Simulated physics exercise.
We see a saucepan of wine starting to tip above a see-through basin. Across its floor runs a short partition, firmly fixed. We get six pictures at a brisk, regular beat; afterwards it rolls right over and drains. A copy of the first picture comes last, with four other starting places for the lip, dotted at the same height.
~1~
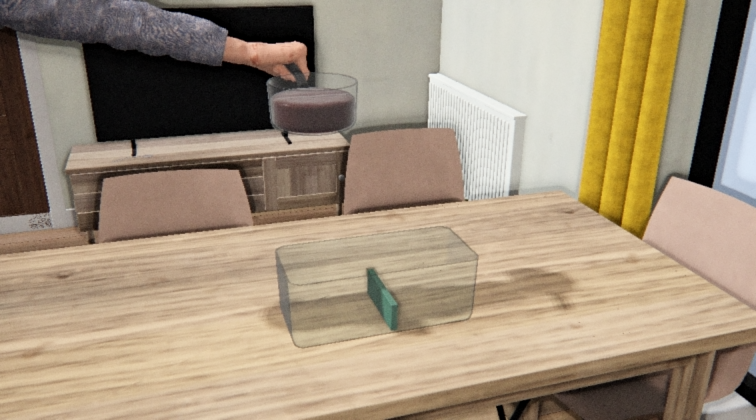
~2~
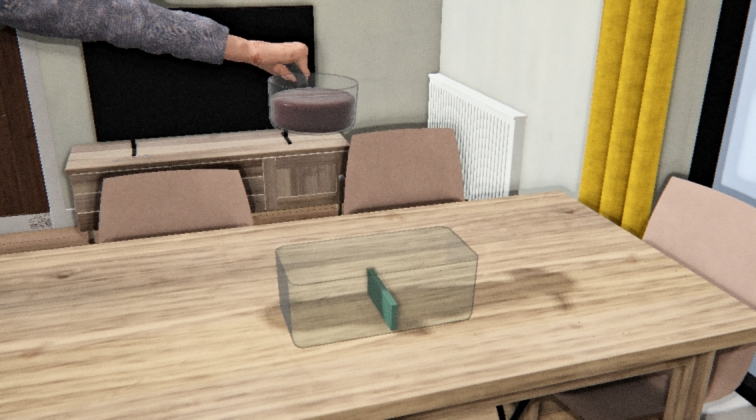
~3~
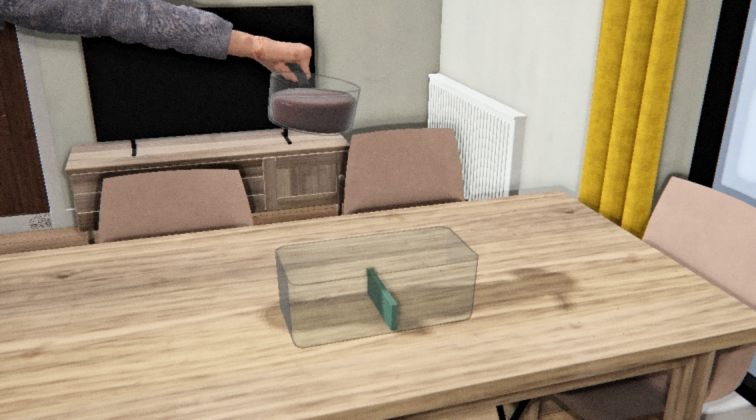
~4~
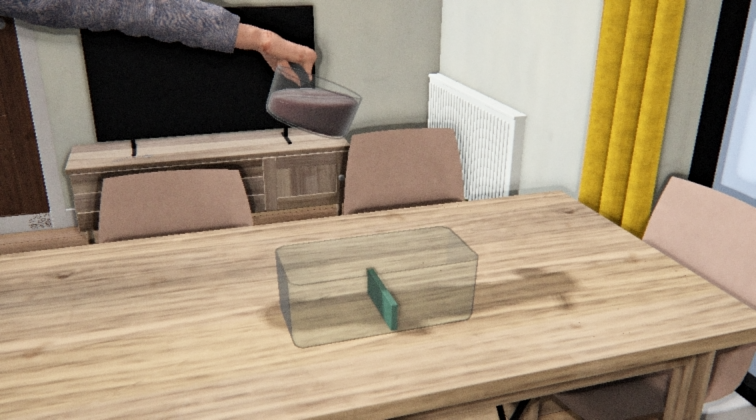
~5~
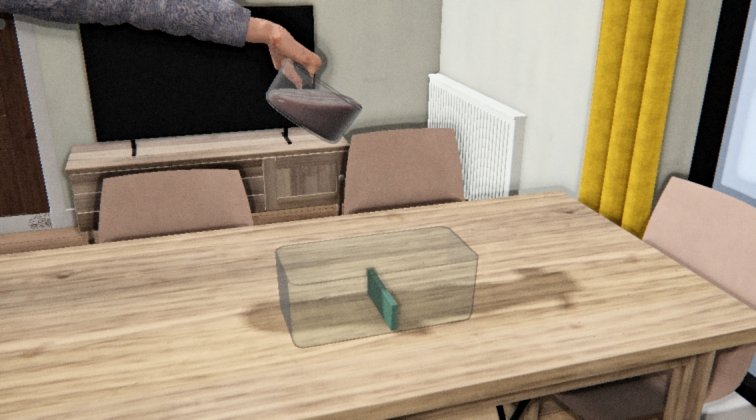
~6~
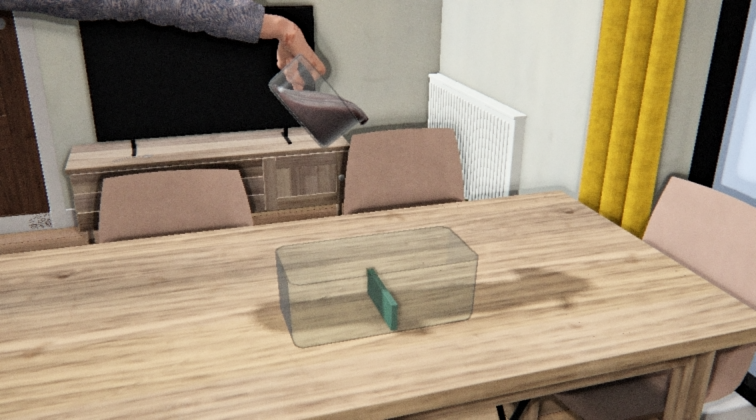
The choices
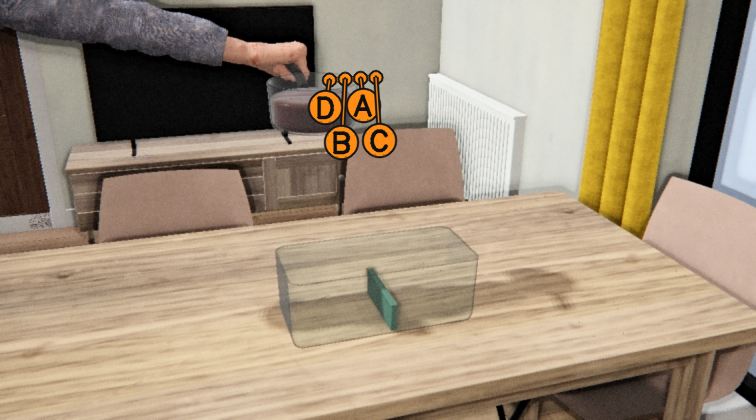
A hand tilting a clear saucepan of wine above a see-through basin with a short green partition, wine just crossing the lip.
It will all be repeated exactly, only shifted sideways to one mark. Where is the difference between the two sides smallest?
B beats the others.
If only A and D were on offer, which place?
The answer is A.
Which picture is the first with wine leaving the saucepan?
Picture 5.
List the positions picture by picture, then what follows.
Upright, lip at (354, 78); basin from (292, 346) to (471, 316); top of the wall at (382, 286); nothing has left yet.
Tipped about 3°, lip at (355, 80); nothing has left yet.
Tipped about 10°, lip at (357, 86); nothing has left yet.
Tipped about 21°, lip at (359, 95); nothing has left yet.
Tipped about 36°, lip at (359, 106); wine is over the lip, down to (359, 106).
Tipped about 52°, lip at (355, 119); wine is over the lip, down to (360, 123).
On the marked copy, A at (360, 78); B at (345, 79); C at (375, 77); D at (329, 80).
With A, about 33 % ends left of the wall and 61 % right of it; 6 % is lost outside.
With B, about 51 % ends left of the wall and 44 % right of it; 5 % is lost outside.
With C, about 19 % ends left of the wall and 73 % right of it; 7 % is lost outside.
With D, about 75 % ends left of the wall and 16 % right of it; 8 % is lost outside.
